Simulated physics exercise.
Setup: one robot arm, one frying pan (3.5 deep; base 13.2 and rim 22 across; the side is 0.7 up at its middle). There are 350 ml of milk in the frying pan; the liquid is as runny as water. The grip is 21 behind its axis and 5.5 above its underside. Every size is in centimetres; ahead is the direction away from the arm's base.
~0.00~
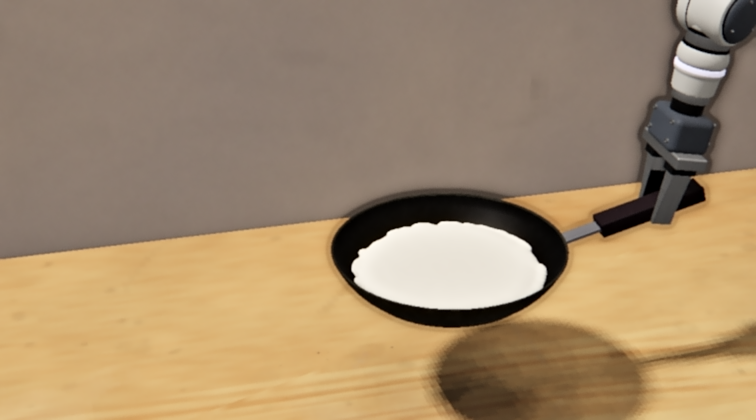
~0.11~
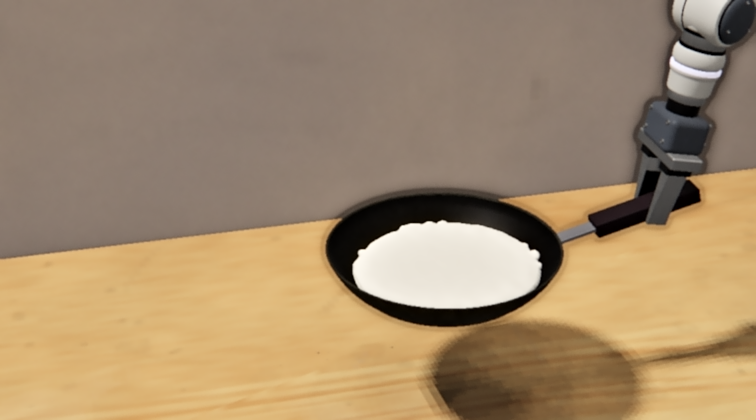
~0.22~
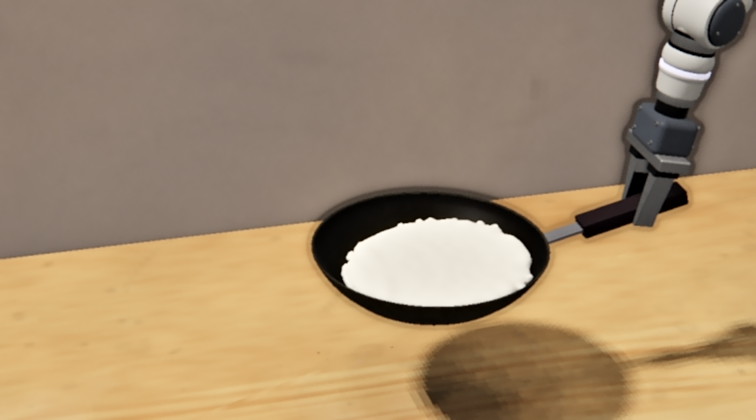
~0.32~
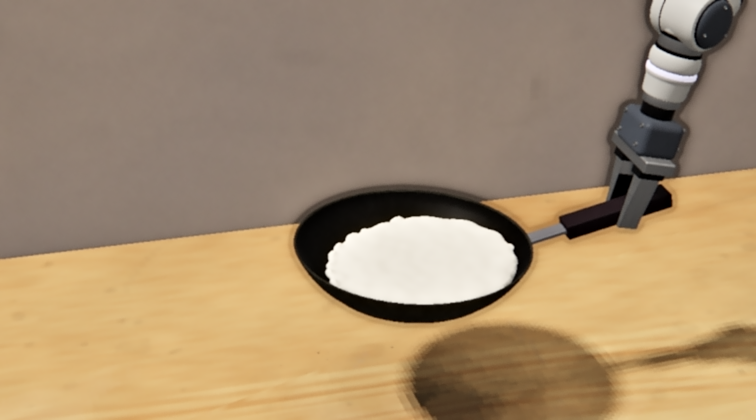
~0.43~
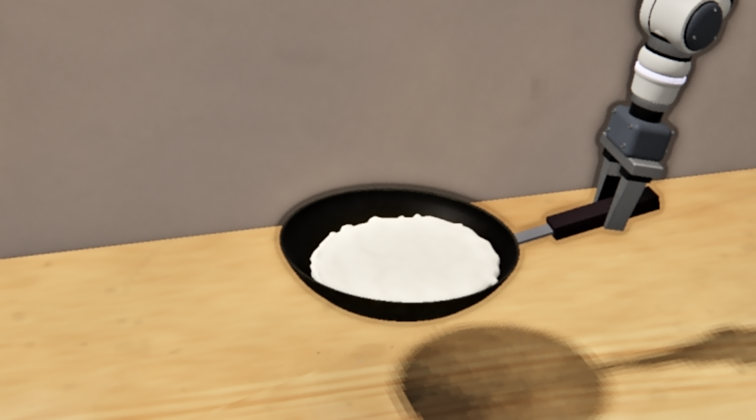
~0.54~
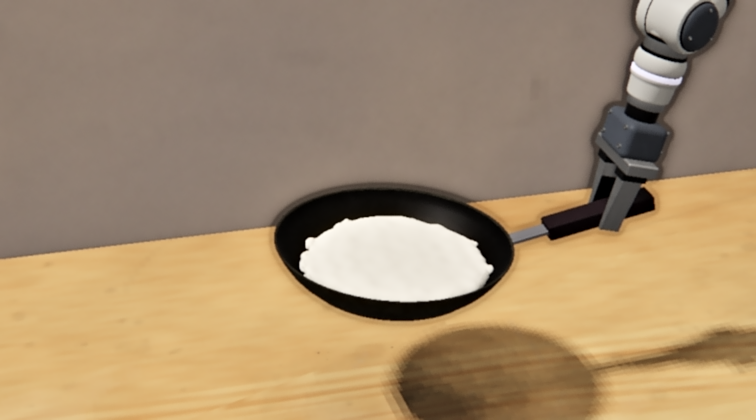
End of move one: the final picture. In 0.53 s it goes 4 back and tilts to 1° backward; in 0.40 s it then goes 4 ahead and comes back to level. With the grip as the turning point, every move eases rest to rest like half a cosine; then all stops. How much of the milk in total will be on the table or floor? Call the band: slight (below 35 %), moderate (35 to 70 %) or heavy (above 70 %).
Slight.
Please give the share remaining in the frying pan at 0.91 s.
That would be close to 100 percent of the start.
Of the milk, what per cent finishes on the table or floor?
Roughly 7 per cent.
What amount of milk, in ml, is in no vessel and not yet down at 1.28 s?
About 0 ml.
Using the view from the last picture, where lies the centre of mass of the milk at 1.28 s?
The centre lands around (458, 264) in the last view.
By 0.91 s, tilted 2° backward, liquid up to 16 above the table; 345 ml in the frying pan.
By 1.28 s, level, liquid up to 17 above the table; 345 ml in the frying pan.
By 1.67 s, level, liquid up to 18 above the table; 325 ml in the frying pan, 20 ml in the air or running down outside.
By 2.47 s, level, liquid up to 16 above the table; 320 ml in the frying pan, 25 ml on the table or floor.
Final state, 320 ml in the frying pan, 25 ml on the table or floor. That is 7 % on the table or floor.
